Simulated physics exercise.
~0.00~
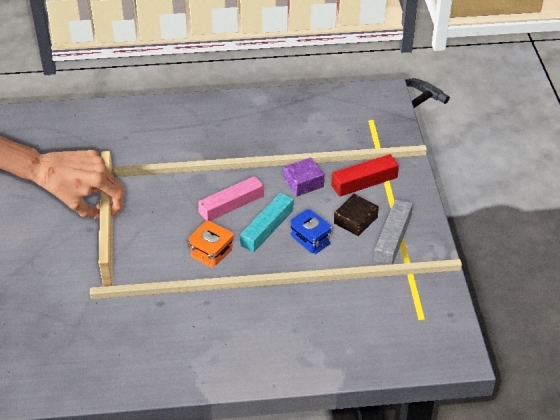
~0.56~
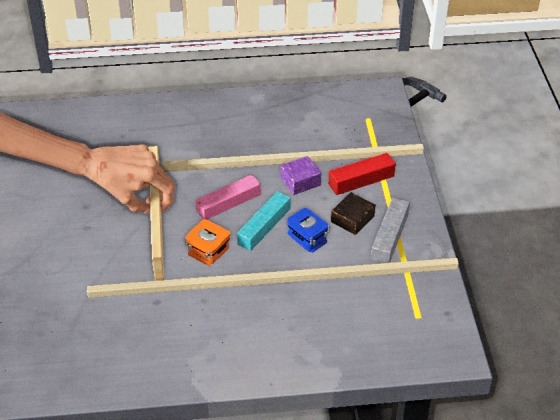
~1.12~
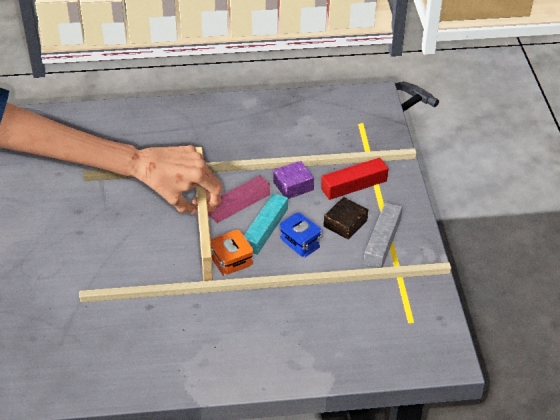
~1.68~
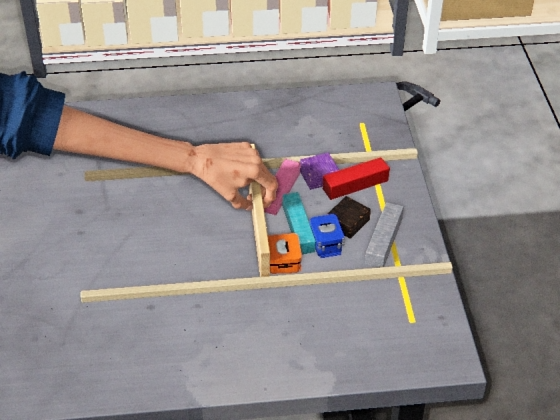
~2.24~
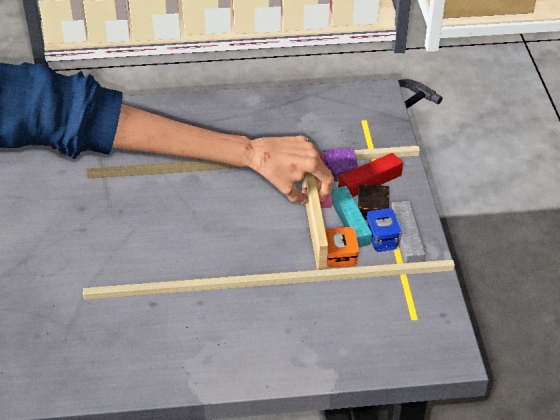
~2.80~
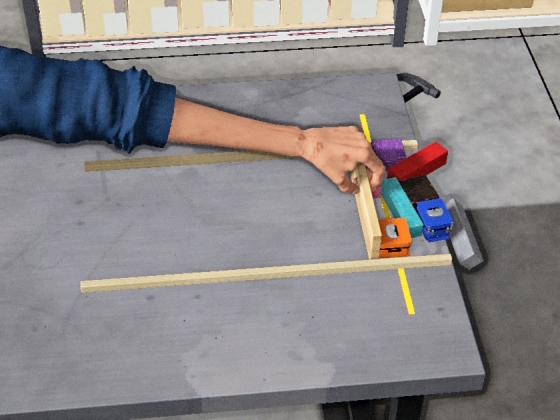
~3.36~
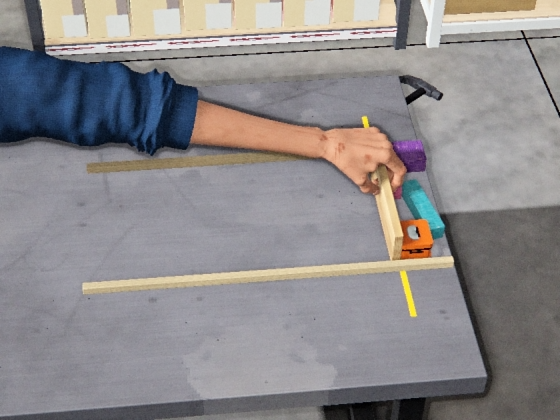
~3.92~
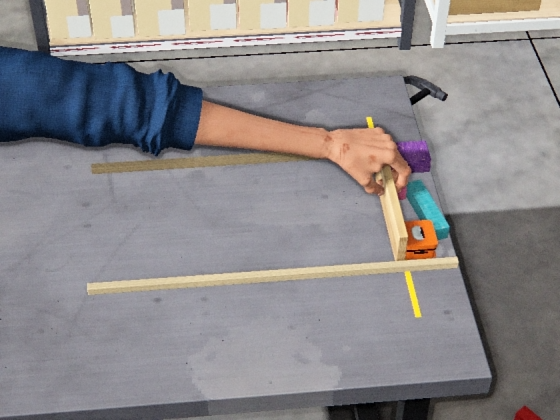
A hand slides an upright wooden board to the right along a gray table, between two wooden strips, toward a cluster of colorful bars and blocks. The board meets the orange and pink pieces first, then bunches them against the teal and blue ones. The crowded group is driven across the yellow tape, and the gray bar tilts over the table's end. The blue, red, black and gray pieces go off the edge. The board stops around the tape, with the purple, teal and orange pieces still perched at the end, while a red piece shows on the floor below.
